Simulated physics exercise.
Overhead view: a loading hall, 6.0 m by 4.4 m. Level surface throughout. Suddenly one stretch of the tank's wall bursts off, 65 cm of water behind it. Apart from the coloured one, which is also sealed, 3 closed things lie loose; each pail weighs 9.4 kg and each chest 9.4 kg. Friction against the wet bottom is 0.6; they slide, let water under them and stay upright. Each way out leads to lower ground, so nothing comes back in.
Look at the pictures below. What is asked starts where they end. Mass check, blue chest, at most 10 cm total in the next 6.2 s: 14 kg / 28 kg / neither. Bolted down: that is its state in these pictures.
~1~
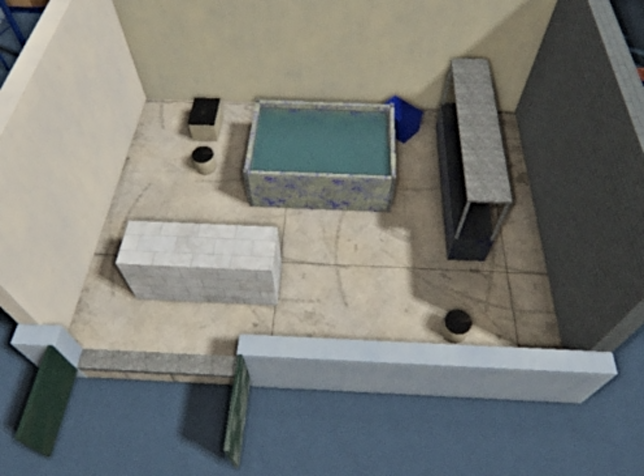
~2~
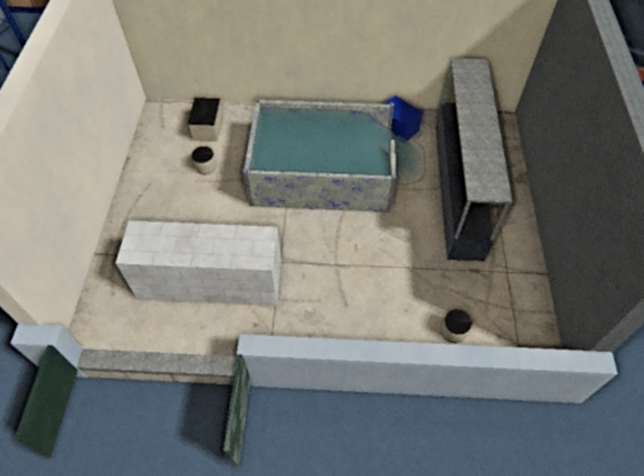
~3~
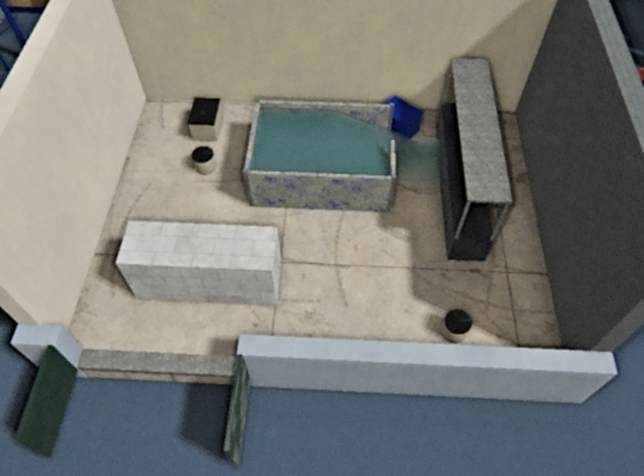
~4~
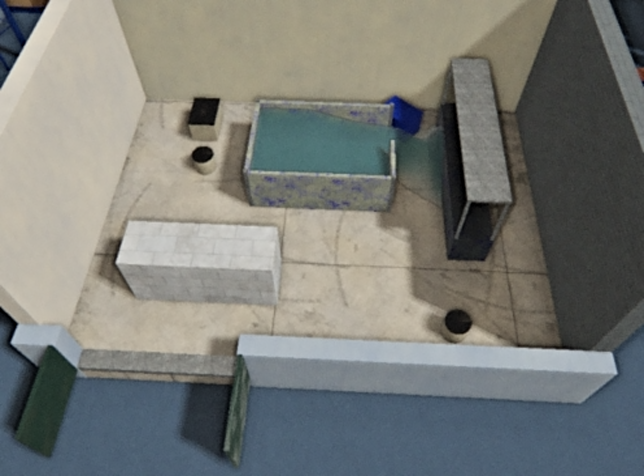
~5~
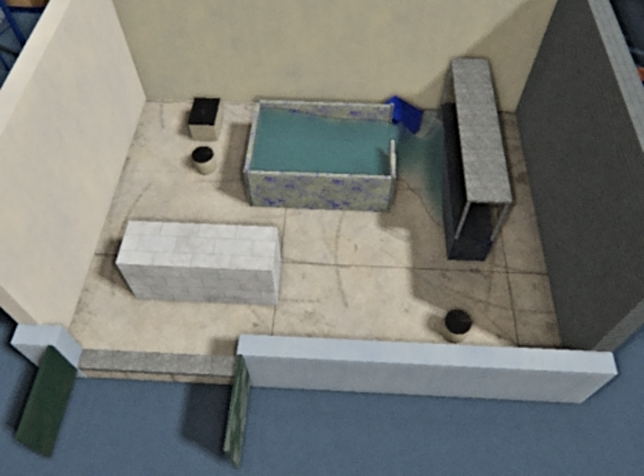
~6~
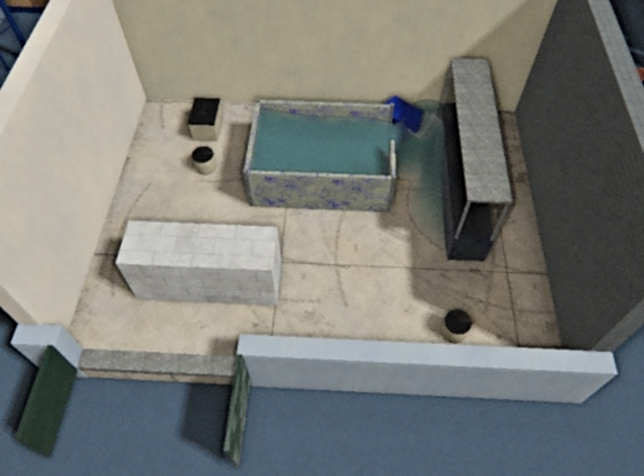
Neither.
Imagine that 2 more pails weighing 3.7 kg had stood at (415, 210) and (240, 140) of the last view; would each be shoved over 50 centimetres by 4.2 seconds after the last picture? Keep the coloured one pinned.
Taking them in that order, they come out larger and lesser.
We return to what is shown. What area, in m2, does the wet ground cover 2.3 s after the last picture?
About 17 m2 is covered.
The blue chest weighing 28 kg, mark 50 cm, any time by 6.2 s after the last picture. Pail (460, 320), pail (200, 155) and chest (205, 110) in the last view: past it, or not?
Result by item: Goes farther; stays closer; goes farther.
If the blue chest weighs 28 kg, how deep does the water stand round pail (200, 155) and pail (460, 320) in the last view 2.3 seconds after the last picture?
1 and 5 cm.
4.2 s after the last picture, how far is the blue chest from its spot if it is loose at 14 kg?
400 cm.
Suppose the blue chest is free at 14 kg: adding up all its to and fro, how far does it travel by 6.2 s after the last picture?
Some 650 centimetres of travel in total.
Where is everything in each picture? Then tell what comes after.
The blue chest at (401, 110), on the bottom; 2.5 m2 under water; 0 of 4 have shifted, in the first frame.
The blue chest at (401, 110) rests on the ground; water covers 2.9 m2; 0 of 4 have shifted, in the second frame.
The blue chest at (401, 110), on the bottom; water covers 3.3 m2; 0 of 4 have shifted, in the third frame.
The blue chest at (401, 110) rests on the ground; water covers 3.4 m2; 0 of 4 have shifted, in the fourth frame.
The blue chest at (401, 110) rests on the ground; water covers 3.6 m2; 0 of 4 have shifted, in the fifth frame.
The blue chest at (401, 110) rests on the ground; 4.1 m2 under water; 0 of 4 have shifted, in the sixth frame.
Then, 0.6 s after the last picture the blue chest would be 49 cm from its start with 14 kg and 34 cm from its start with 28 kg; 9 cm of water round it then.
Then, 2.3 s after the last picture the blue chest would be 304 cm from its start with 14 kg and 217 cm from its start with 28 kg; 9 cm of water round it then.
Then, 4.2 s after the last picture the blue chest would be 391 cm from its start with 14 kg and 283 cm from its start with 28 kg; 7 cm of water round it then.
Then, 6.2 s after the last picture the blue chest would be 404 cm from its start with 14 kg and 284 cm from its start with 28 kg; 7 cm of water round it then.
